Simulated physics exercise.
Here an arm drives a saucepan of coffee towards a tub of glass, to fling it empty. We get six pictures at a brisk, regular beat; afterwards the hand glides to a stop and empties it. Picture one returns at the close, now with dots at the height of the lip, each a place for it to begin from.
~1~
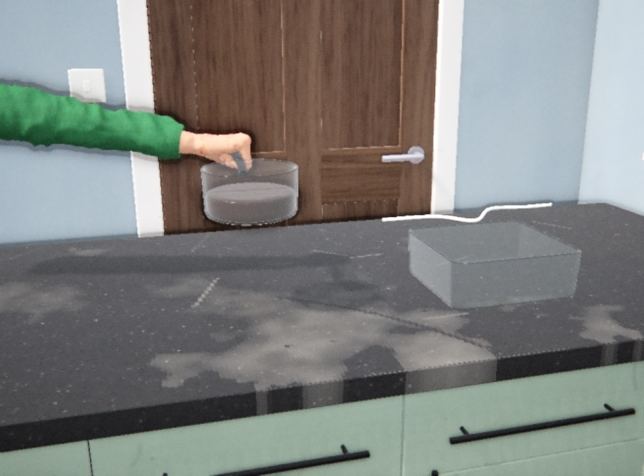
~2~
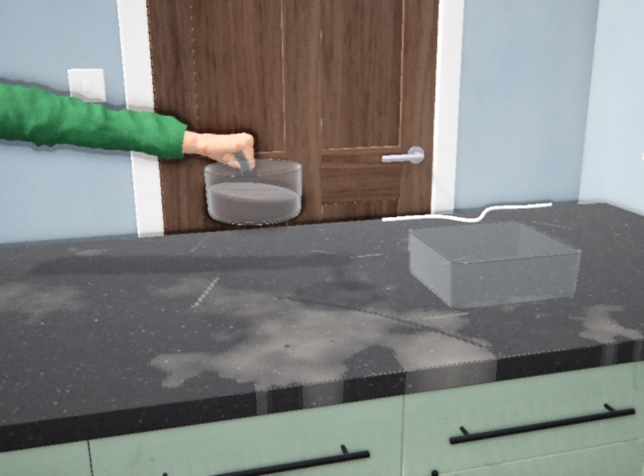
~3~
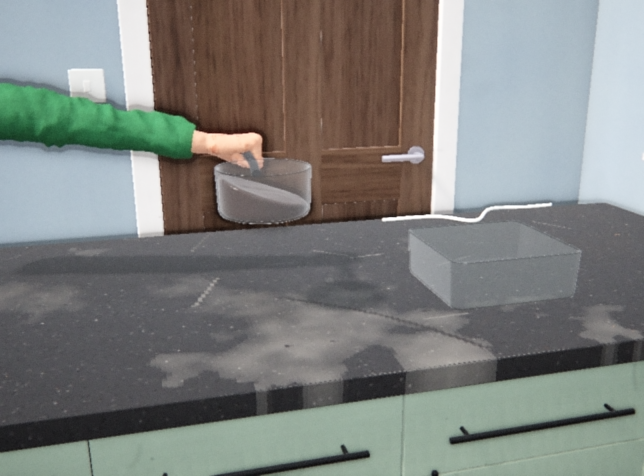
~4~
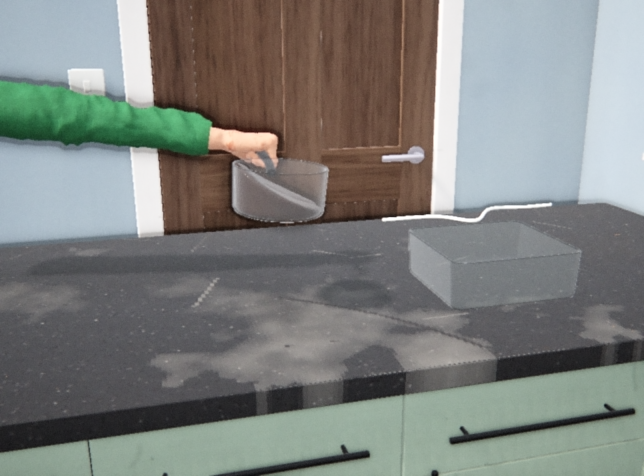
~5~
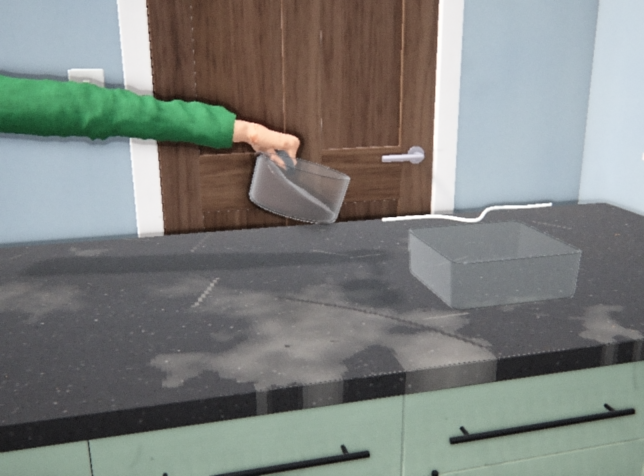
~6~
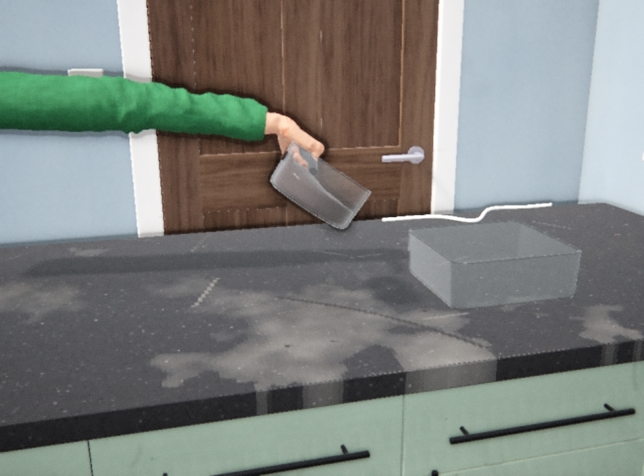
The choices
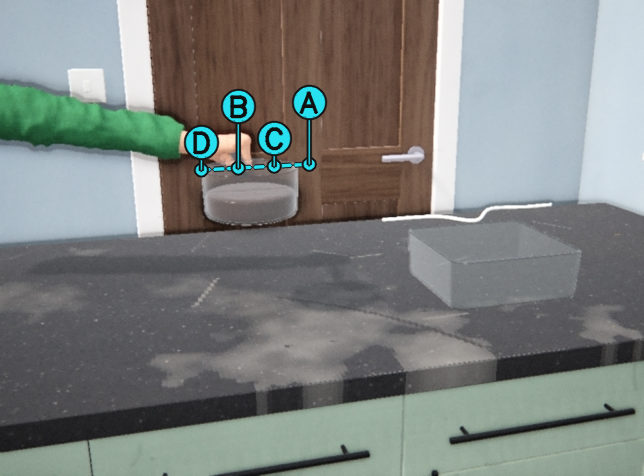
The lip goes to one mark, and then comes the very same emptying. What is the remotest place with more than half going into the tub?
The answer is spot C.
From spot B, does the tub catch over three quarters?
No, it does not.
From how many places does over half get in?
Two of them.
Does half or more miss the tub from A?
No, not at all.
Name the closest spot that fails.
That would be B.
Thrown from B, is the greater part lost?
Yes.
In cyan, A at (309, 164); B at (238, 168); C at (274, 166); D at (201, 170).
Choosing A, about 70 % lands in the tub, 11 % falls short and 19 % goes beside or beyond.
Choosing B, about 22 % lands in the tub, 70 % falls short and 8 % goes beside or beyond.
Choosing C, about 61 % lands in the tub, 14 % falls short and 25 % goes beside or beyond.
Choosing D, about 1 % lands in the tub, 94 % falls short and 5 % goes beside or beyond.
